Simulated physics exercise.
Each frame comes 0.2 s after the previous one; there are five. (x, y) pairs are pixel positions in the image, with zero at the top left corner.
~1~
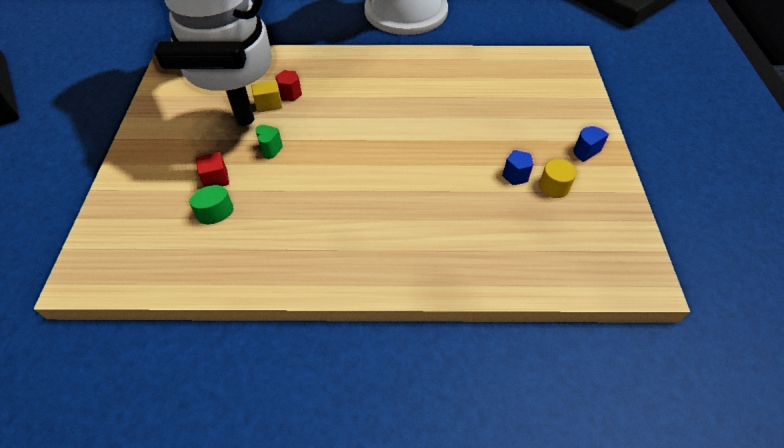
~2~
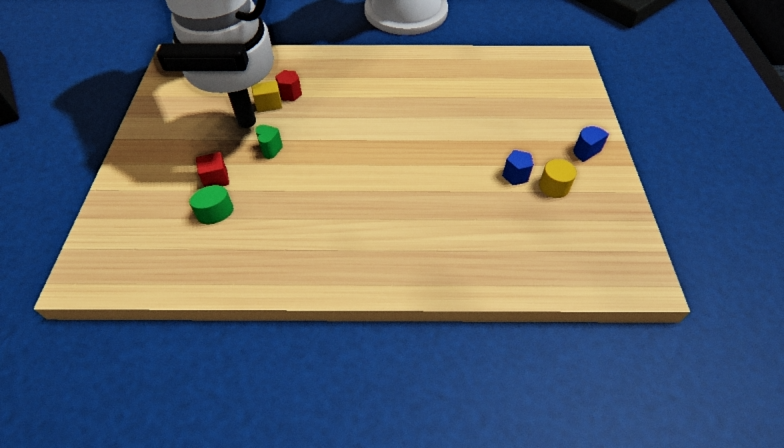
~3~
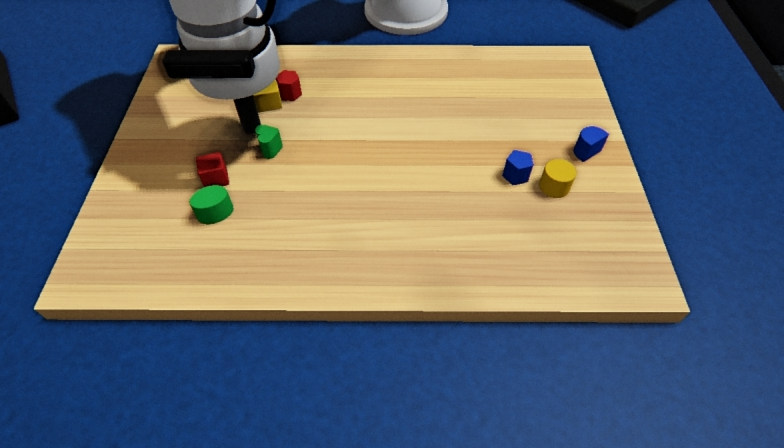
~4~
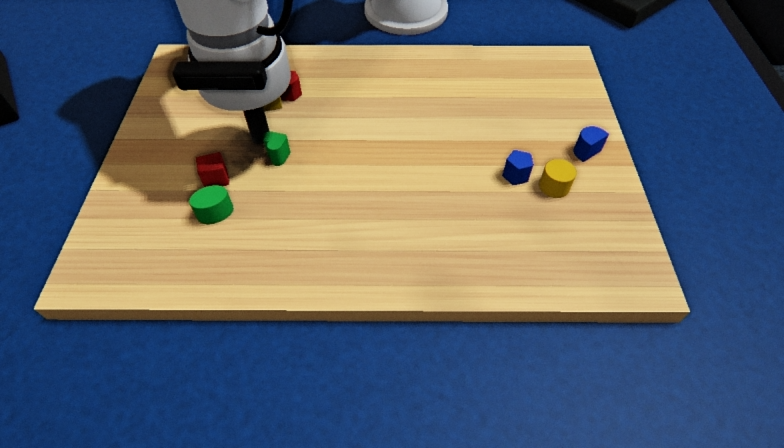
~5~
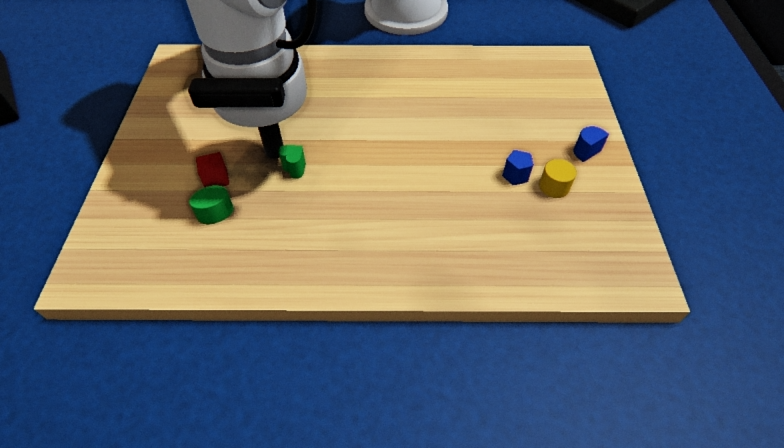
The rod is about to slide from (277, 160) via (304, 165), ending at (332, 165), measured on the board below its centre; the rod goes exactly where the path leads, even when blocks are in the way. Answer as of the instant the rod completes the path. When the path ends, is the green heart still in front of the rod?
I'd say no.
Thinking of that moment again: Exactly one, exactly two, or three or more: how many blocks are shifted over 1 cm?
One moves.
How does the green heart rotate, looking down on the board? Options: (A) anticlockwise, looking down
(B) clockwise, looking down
Option B.
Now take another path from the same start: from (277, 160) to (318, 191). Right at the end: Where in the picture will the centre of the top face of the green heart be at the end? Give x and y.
Top centre: (336, 169).
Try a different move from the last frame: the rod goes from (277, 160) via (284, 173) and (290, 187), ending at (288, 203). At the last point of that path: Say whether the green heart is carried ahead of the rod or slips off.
By then it is beside or behind the rod.
The first path, step by step. Halfway along, rod (303, 158); green heart (315, 162), turned 30° clockwise.
At the end, rod (331, 157); red square still; green heart (327, 165), turned 95° clockwise.
